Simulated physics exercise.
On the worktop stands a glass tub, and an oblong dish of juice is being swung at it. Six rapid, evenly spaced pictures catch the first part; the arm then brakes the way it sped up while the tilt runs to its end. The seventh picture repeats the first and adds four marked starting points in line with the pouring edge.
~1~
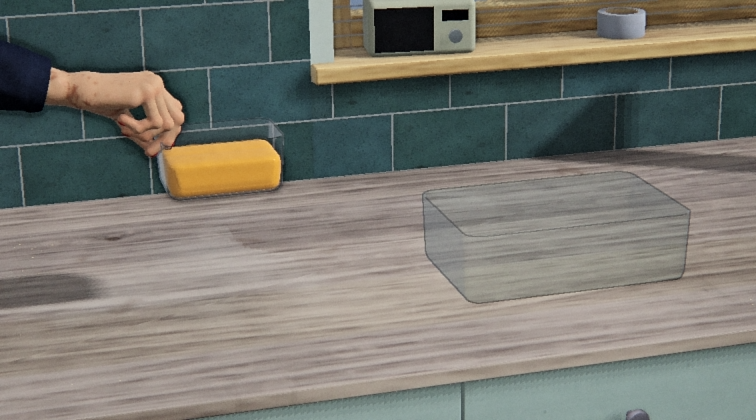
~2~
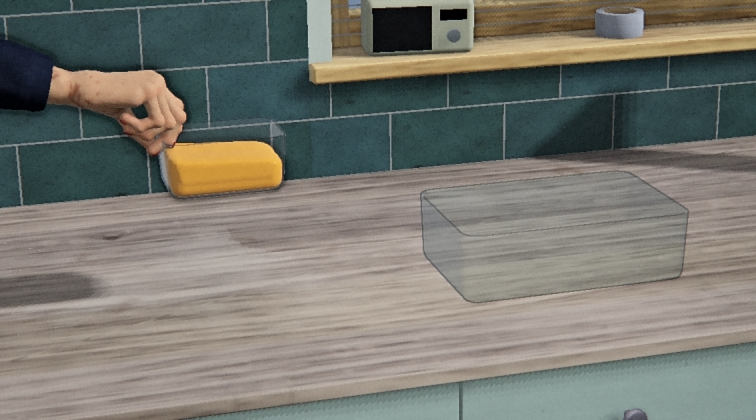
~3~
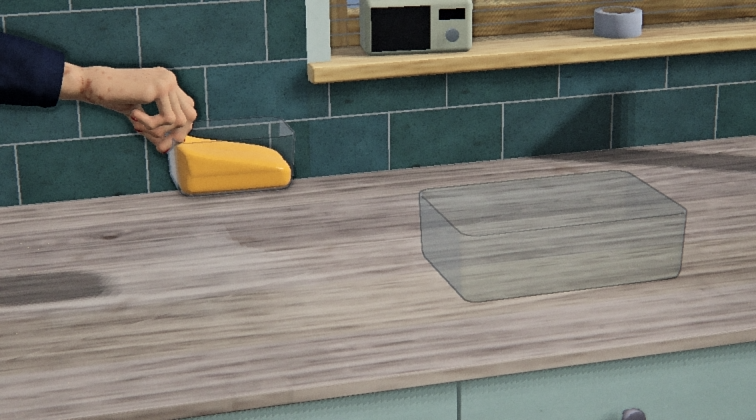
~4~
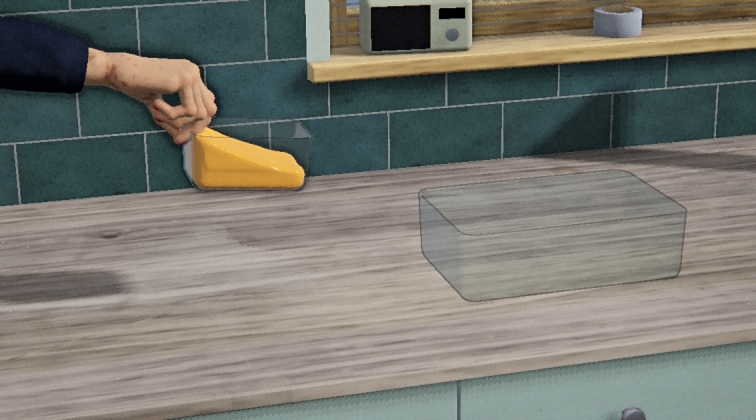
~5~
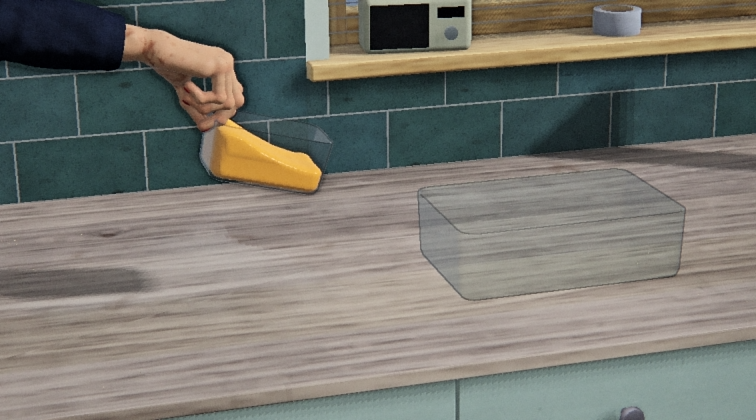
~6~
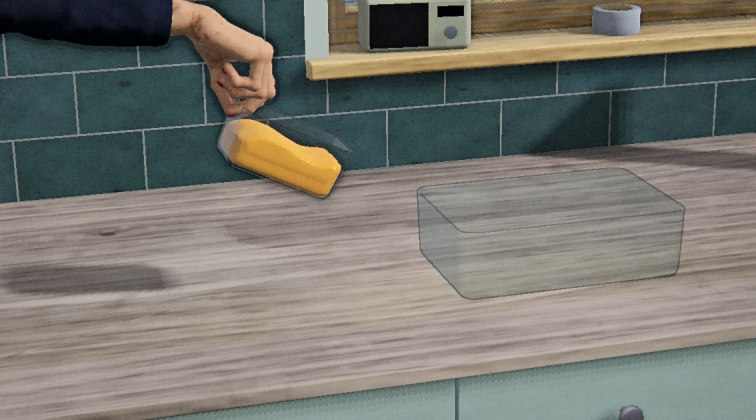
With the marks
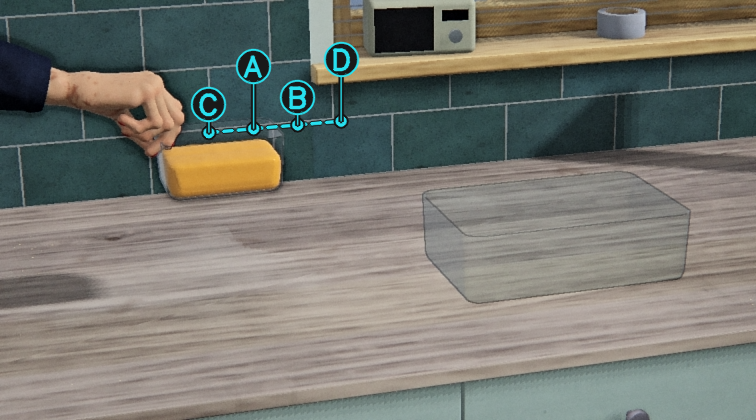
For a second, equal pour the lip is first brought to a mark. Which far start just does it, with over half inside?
B.
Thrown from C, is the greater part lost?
Yes, that goes wrong.
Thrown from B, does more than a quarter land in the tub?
Yes, clearly.
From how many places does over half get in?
Two.
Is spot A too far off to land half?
Yes, it does.
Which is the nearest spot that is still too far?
It is A.
In cyan, A at (253, 128); B at (297, 125); C at (208, 132); D at (341, 121).
With A, about 31 % lands in the tub, 66 % falls short and 4 % goes beside or beyond.
With B, about 64 % lands in the tub, 31 % falls short and 5 % goes beside or beyond.
With C, about 0 % lands in the tub, 98 % falls short.
With D, about 84 % lands in the tub, 10 % falls short and 7 % goes beside or beyond.
